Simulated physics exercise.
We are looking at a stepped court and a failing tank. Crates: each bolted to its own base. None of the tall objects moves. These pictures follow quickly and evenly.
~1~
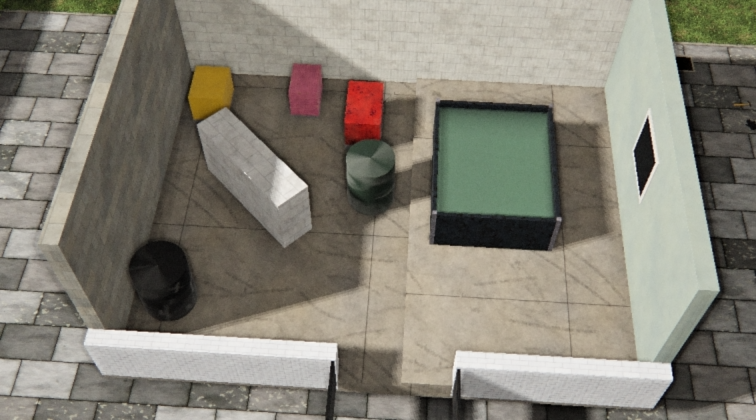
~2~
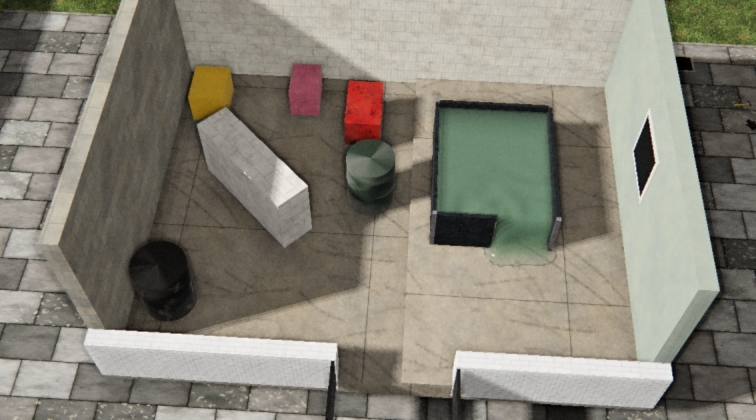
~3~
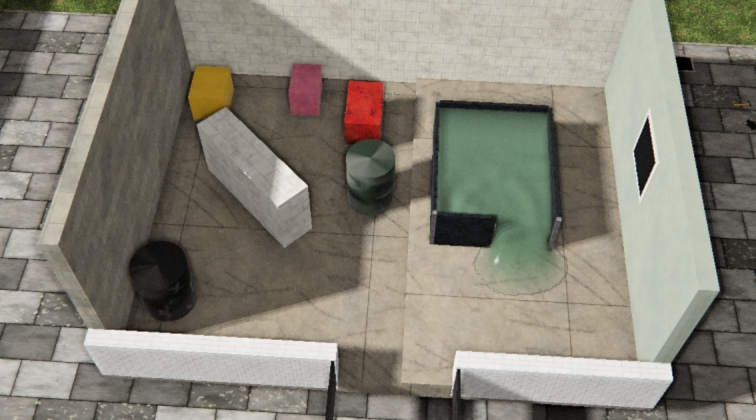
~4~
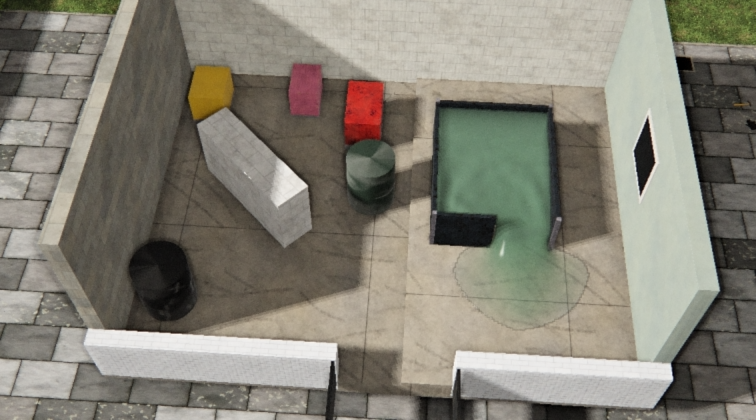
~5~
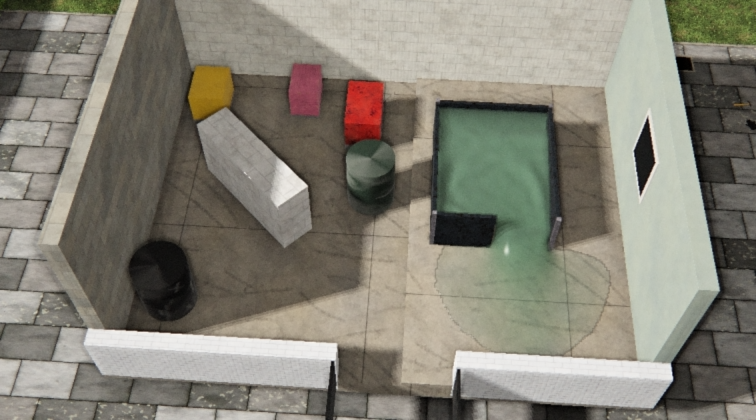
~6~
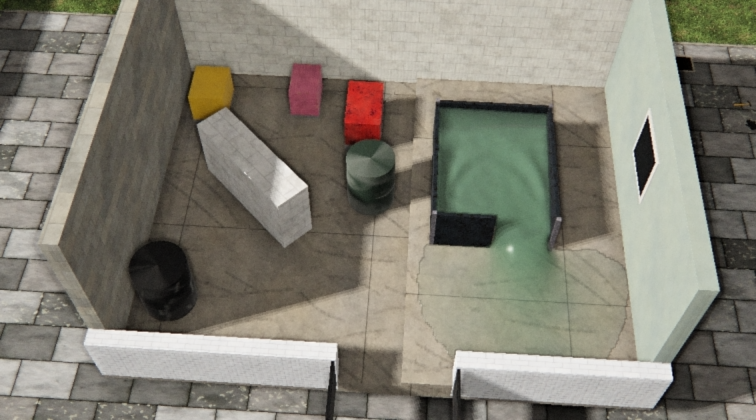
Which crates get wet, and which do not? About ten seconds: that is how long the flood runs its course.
Outcome: The pink crate has water on it afterwards. The yellow crate has water on it afterwards. The red crate has no water on it afterwards.
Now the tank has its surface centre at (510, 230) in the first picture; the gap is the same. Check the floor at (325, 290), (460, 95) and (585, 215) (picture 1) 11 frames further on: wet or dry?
Taking the three spots in order: Swamped, bare, swamped.
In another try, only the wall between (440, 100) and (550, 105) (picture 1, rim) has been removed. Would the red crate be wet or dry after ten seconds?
The red crate is overtopped.
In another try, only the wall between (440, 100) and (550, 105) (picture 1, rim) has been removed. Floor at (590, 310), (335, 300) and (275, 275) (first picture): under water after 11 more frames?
Well, the first one's left untouched, the second's left untouched, and the third's left untouched.
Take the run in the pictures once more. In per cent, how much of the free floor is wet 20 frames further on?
Estimated share: Around 45 %.
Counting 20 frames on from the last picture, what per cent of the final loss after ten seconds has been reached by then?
Near 40 in a hundred.
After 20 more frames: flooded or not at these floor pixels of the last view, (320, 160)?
Answer: No flooding.
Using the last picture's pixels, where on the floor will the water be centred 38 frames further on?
The water centres close to (456, 236).
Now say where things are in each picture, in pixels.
In the first frame, still water in the water tank at (495, 161).
In the second frame, water pours out at (521, 238) and has run to (553, 252).
In the third frame, water pours out at (521, 238) and has run to (507, 290).
In the fourth frame, water pours out at (521, 239) and has run to (512, 323).
In the fifth frame, the front is at a hidden place, out from the gap at (521, 239).
In the sixth frame, the front is at a hidden place, out from the gap at (521, 238).
A moment on, water covers 20 % of the floor; the pink crate not reached, the yellow crate not reached, the red crate not reached.
Next, water covers 20 % of the floor; the pink crate not reached, the yellow crate not reached, the red crate not reached.
Then, water covers 45 % of the floor; the pink crate not reached, the yellow crate not reached, the red crate not reached.
Later, water covers 70 % of the floor; the pink crate not reached, the yellow crate water round its plinth, the red crate water round its plinth.
In the end, water covers 95 % of the floor; the pink crate was topped, the yellow crate was topped, the red crate stayed above the water.
